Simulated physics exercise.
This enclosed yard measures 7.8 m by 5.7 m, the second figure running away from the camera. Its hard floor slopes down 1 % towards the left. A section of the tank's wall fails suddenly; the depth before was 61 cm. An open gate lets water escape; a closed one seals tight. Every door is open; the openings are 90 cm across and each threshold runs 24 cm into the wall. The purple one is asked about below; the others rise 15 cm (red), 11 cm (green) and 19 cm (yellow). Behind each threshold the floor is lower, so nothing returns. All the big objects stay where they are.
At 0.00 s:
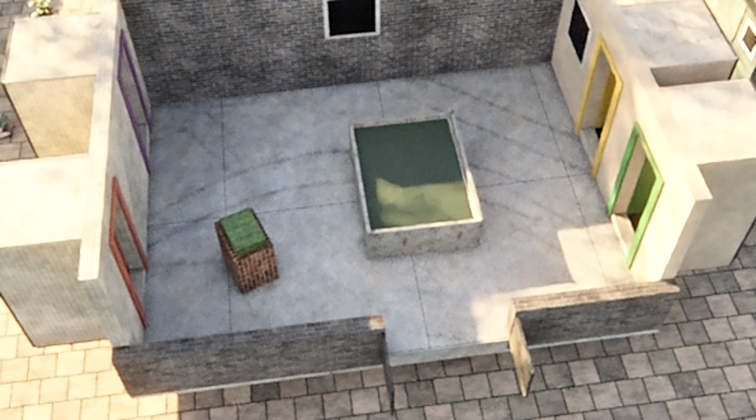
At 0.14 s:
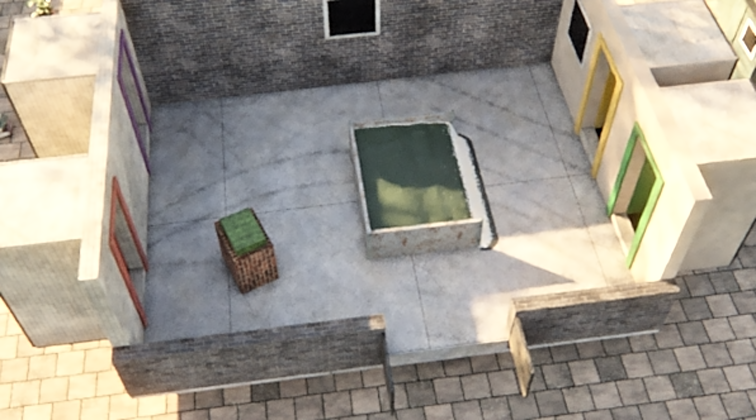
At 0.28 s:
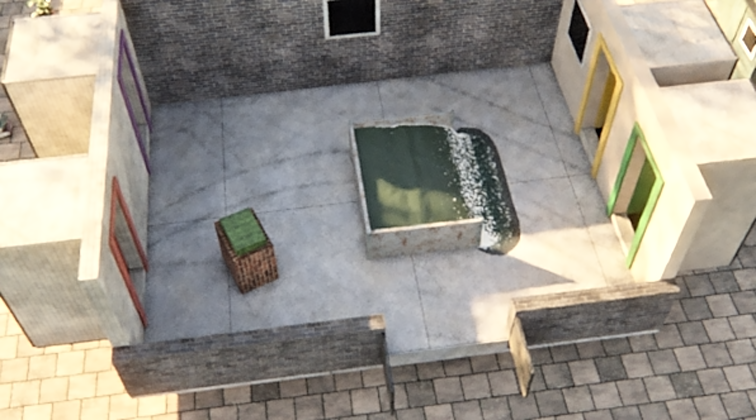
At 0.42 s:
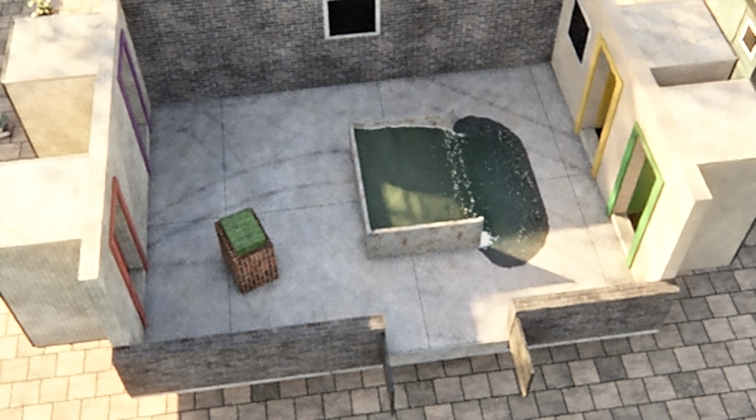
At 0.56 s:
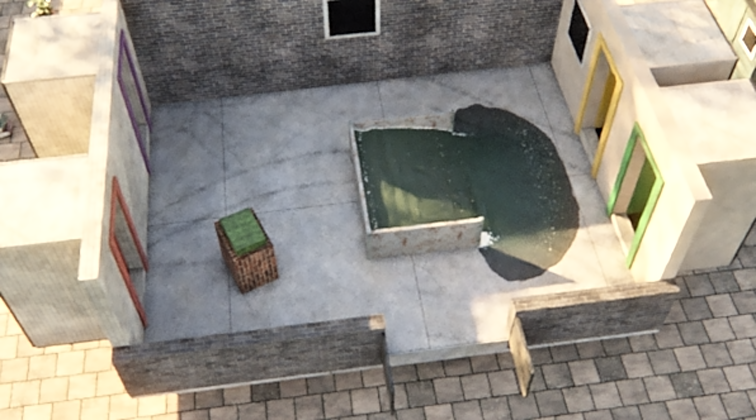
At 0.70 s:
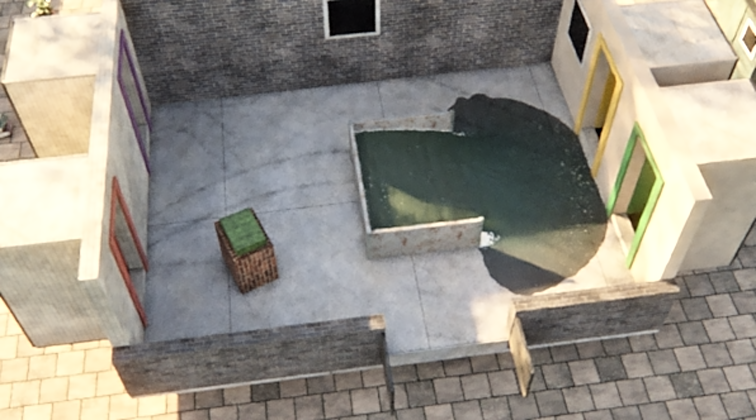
At first, green water sits still in a raised rectangular tank in a walled yard, near a small slatted box topped with green. Then the tank's right side gives way and water pours out, foaming, and spreads across the floor in a widening dark, rounded pool towards the yellow and green doorways.
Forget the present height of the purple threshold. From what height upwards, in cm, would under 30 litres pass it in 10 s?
About 8 cm.
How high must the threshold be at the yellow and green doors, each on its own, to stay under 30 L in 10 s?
Roughly 29 cm at yellow and 19 cm at green.
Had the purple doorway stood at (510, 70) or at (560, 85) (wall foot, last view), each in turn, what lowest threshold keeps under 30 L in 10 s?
Roughly 18 and 16 cm.
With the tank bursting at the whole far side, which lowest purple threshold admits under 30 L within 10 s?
Some 17 cm.
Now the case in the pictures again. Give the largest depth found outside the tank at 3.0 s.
Roughly 32 cm.
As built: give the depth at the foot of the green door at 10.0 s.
Roughly 3.0 cm deep.
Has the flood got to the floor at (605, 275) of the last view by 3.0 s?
It is under water.
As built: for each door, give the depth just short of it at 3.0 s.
Depths in cm: Purple 0, red 0, green 18, yellow 21.
After 1.4 s water covers 30 % of the floor, deepest (38 cm) near (580, 171); it has not reached the purple door.
After 3.0 s water covers 35 % of the floor, deepest (32 cm) near (550, 66); it has not reached the purple door.
After 10.0 s water covers 95 % of the floor, deepest (12 cm) near (146, 283); 10 cm at the purple door, 0 litres in over its 24 cm threshold.
At the purple door as built, the water arrived by 5.6 s and peaked near 13 cm at 6.6 s.
Run again over the same 10 s with other heights there, 56 litres in over 6.5 cm, 7 litres over 10.5 cm. The limit of 30 litres is kept from about 8 cm up.
